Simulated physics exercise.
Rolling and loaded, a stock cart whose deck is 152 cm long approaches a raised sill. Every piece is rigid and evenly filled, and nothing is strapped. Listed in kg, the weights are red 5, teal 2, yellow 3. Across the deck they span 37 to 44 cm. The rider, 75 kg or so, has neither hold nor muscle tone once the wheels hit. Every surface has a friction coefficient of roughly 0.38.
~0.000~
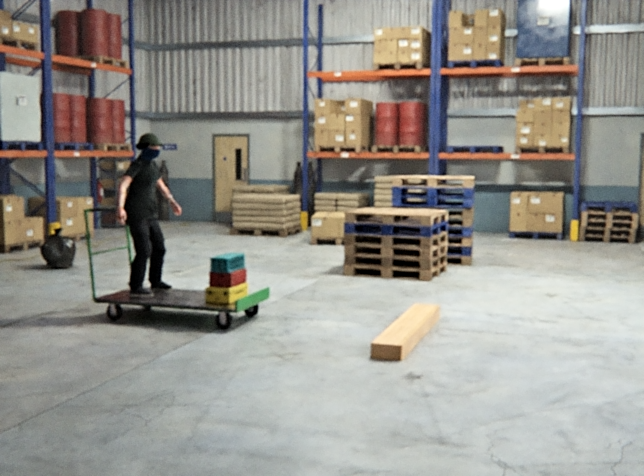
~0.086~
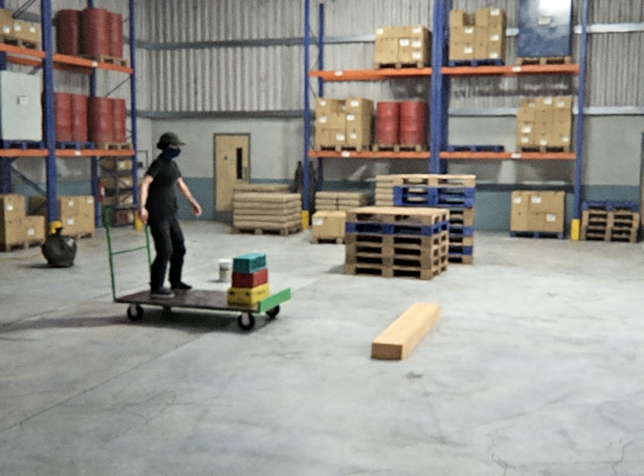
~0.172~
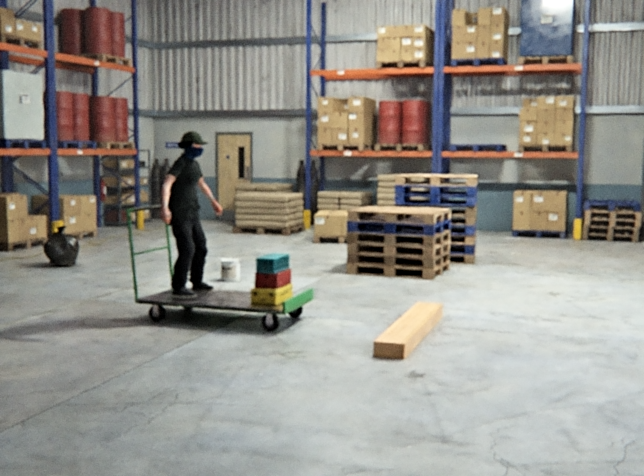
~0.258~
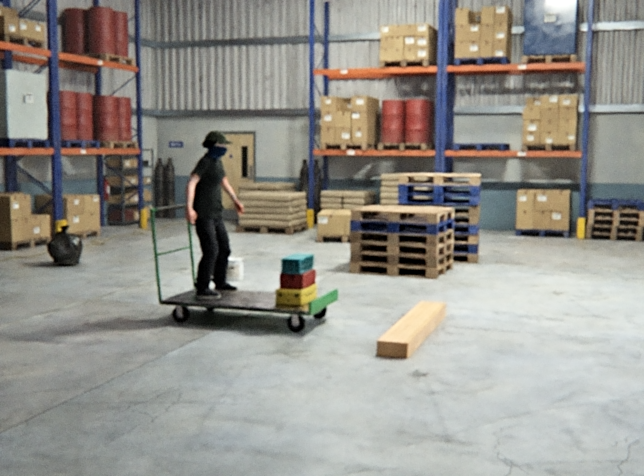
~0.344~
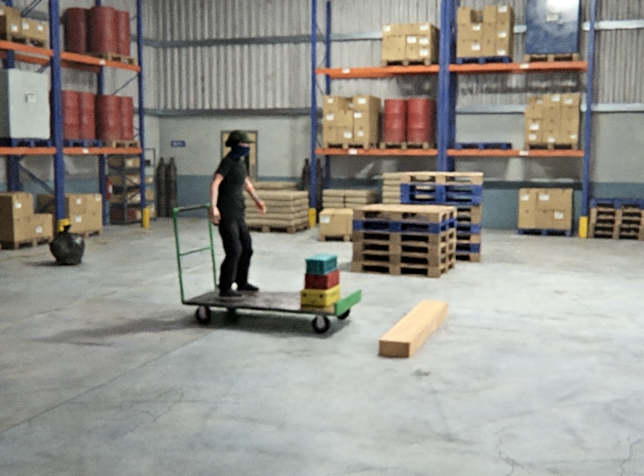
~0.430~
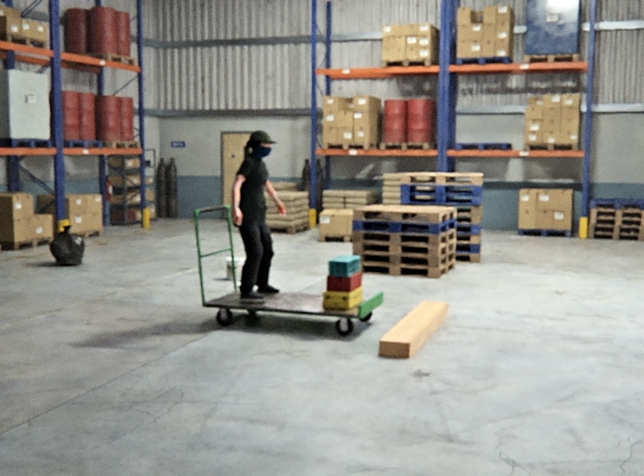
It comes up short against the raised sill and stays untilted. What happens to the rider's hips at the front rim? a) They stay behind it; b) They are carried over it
The answer is b.
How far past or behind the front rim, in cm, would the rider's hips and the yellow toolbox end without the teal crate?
Then the hips end 30 cm past the front rim, and the yellow one 20 cm behind it.
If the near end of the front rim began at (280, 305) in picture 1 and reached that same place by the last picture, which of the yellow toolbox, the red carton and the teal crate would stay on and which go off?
Yellow - kept, red - dropped, teal - dropped.
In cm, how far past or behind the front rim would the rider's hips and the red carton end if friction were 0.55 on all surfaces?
Result - hips: 60 past; red: 90 past.
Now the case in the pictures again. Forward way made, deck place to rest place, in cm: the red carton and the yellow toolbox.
Red 130, yellow 10; both in cm.
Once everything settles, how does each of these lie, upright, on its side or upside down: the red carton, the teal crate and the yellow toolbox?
Resting: Red inverted, teal sideways, yellow normal.
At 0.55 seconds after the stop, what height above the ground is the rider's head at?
The head is some 80 cm up from the ground.
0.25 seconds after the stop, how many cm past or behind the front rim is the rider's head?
About 50 cm behind the rim.
Impact comes at 0.58 s.
After 1.13 s the rider's hips are 24 cm behind the rim, near (389, 266) in the last picture's view.
After 1.58 s the rider's hips are 25 cm past the rim, near (440, 288) in the last picture's view.
At rest, 4.6 s, past the rim, red carton, teal crate and the rider's hips; behind it, yellow toolbox.
